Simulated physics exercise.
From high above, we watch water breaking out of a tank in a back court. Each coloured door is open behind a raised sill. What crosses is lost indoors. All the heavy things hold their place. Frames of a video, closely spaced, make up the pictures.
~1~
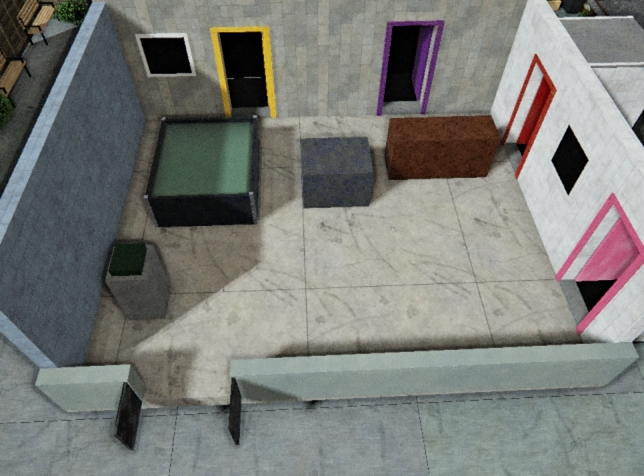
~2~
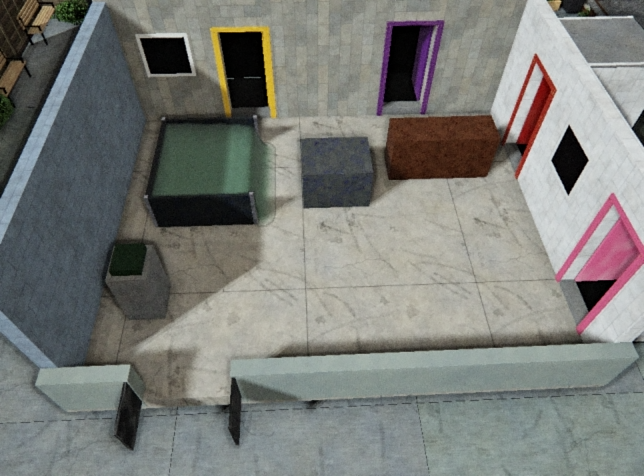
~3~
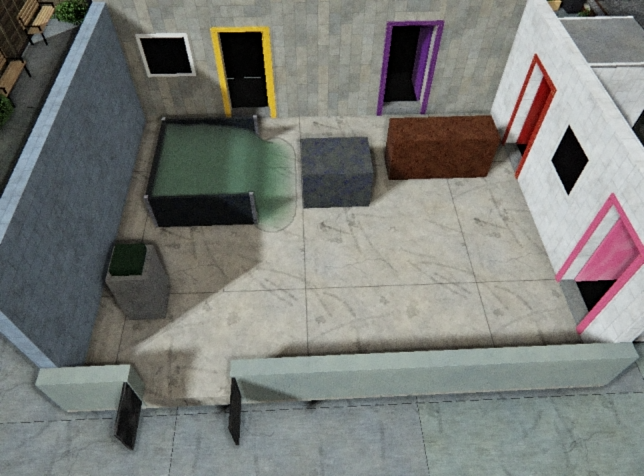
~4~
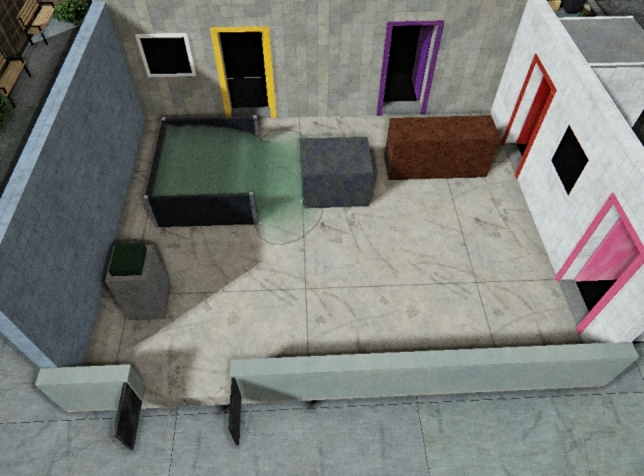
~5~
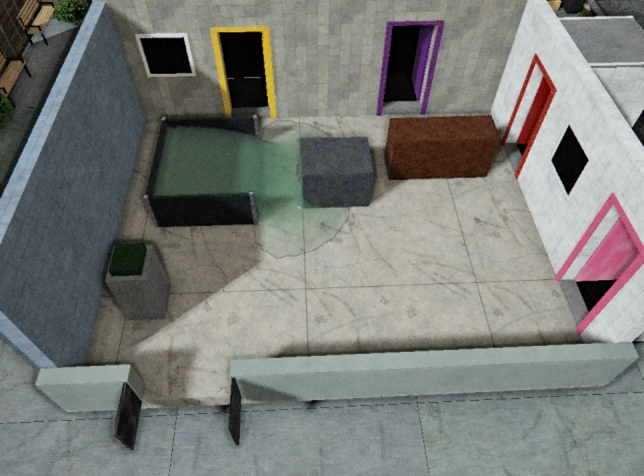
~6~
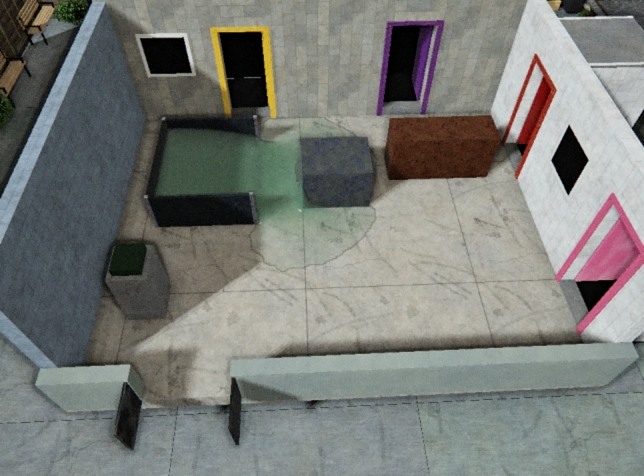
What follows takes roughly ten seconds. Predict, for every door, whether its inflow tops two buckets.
Red door: Tops two buckets; purple door: Does not top two buckets; yellow door: Does not top two buckets; pink door: Tops two buckets.
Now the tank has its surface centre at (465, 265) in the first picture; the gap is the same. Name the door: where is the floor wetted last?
Answer: The yellow one.
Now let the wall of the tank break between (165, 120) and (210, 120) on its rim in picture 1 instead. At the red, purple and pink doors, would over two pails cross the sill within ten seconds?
Taking them in turn, the red door overshoots, the purple door undershoots, and the pink door undershoots.
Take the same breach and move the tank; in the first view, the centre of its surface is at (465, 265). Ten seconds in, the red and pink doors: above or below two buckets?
Result: Red door stays inside the limit; pink door tops the limit.
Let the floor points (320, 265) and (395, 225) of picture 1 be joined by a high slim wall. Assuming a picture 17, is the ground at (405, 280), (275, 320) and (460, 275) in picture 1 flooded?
Results in order: Bone-dry / swamped / bone-dry.
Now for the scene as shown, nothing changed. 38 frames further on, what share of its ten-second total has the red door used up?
Near 90 %, I'd say.
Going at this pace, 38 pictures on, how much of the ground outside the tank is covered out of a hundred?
Some 80 in a hundred.
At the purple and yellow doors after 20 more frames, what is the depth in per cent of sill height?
I reckon it's around 50 and then 50 per cent.
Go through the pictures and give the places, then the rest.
The first frame shows the water tank at (205, 158) is whole and still.
In the second frame, water pours out at (255, 172) and has run to (262, 144).
In the third frame, water pours out at (255, 174) and has run to (276, 140).
In the fourth frame, the front is at (295, 134), out from the gap at (255, 176).
In the fifth frame, the front is at a hidden place, out from the gap at (255, 176).
In the sixth frame, the front is at a hidden place, out from the gap at (255, 176).
A moment on, water covers 35 % of the floor; the red door not reached, the purple door wet at the sill, nothing in, the yellow door wet at the sill, nothing in, the pink door not reached.
Next, water covers 55 % of the floor; the red door wet at the sill, nothing in, the purple door wet at the sill, nothing in, the yellow door wet at the sill, nothing in, the pink door not reached.
Then, water covers 70 % of the floor; the red door under two buckets in, the purple door wet at the sill, nothing in, the yellow door wet at the sill, nothing in, the pink door wet at the sill, nothing in.
Later, water covers 80 % of the floor; the red door over two buckets in, the purple door wet at the sill, nothing in, the yellow door wet at the sill, nothing in, the pink door over two buckets in.
In the end, water covers 95 % of the floor; the red door over two buckets in, the purple door wet at the sill, nothing in, the yellow door wet at the sill, nothing in, the pink door over two buckets in.
